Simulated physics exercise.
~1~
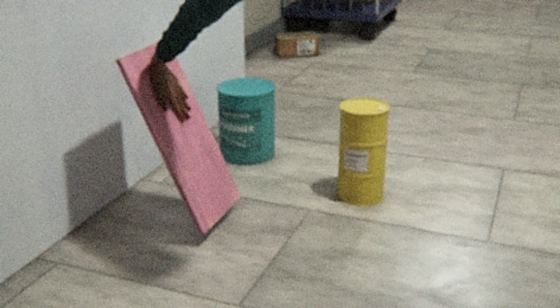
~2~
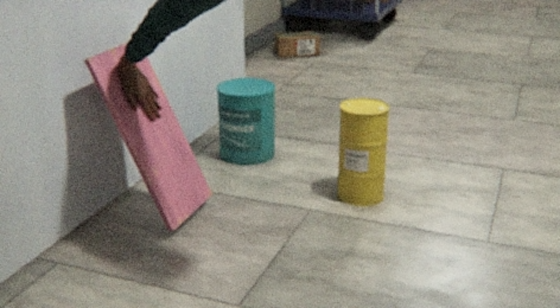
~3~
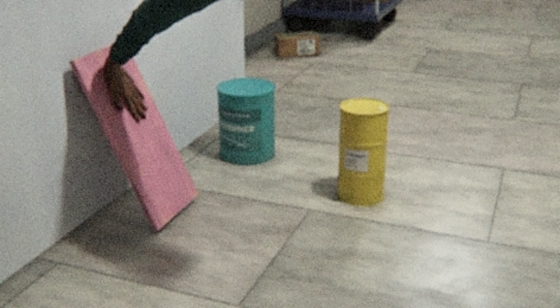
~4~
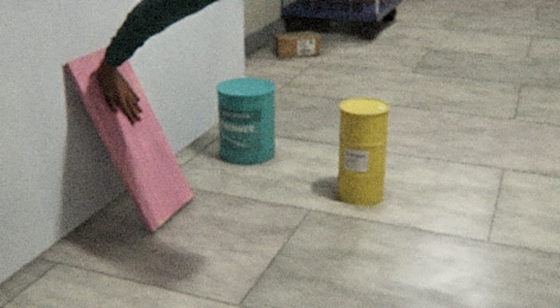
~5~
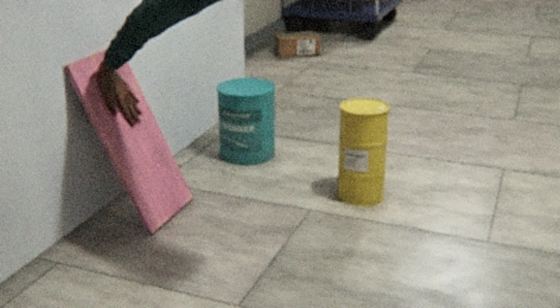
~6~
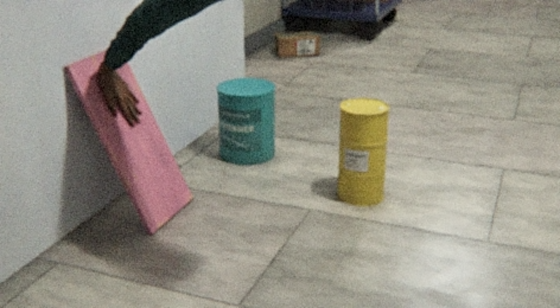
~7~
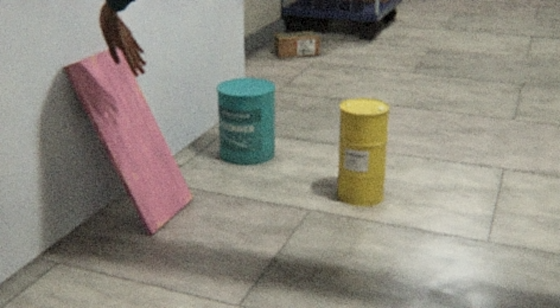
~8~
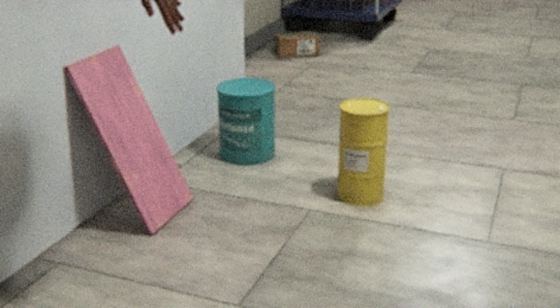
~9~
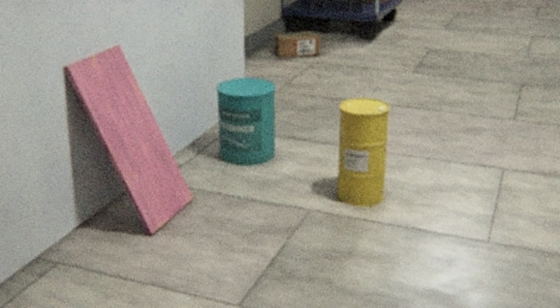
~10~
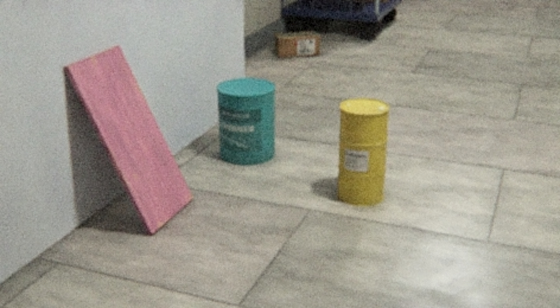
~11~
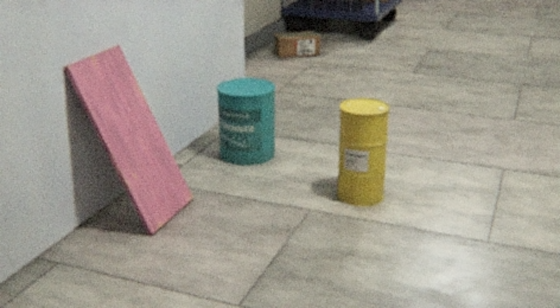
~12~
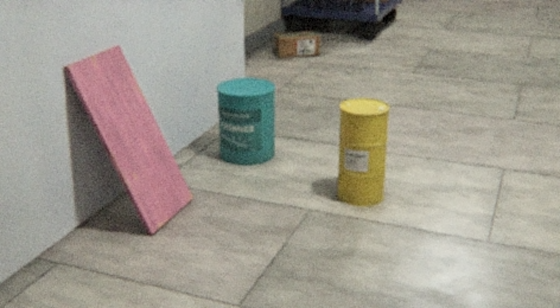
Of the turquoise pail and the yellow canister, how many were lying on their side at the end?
None of them were lying on their side, as the turquoise pail and the yellow canister were both still standing upright.
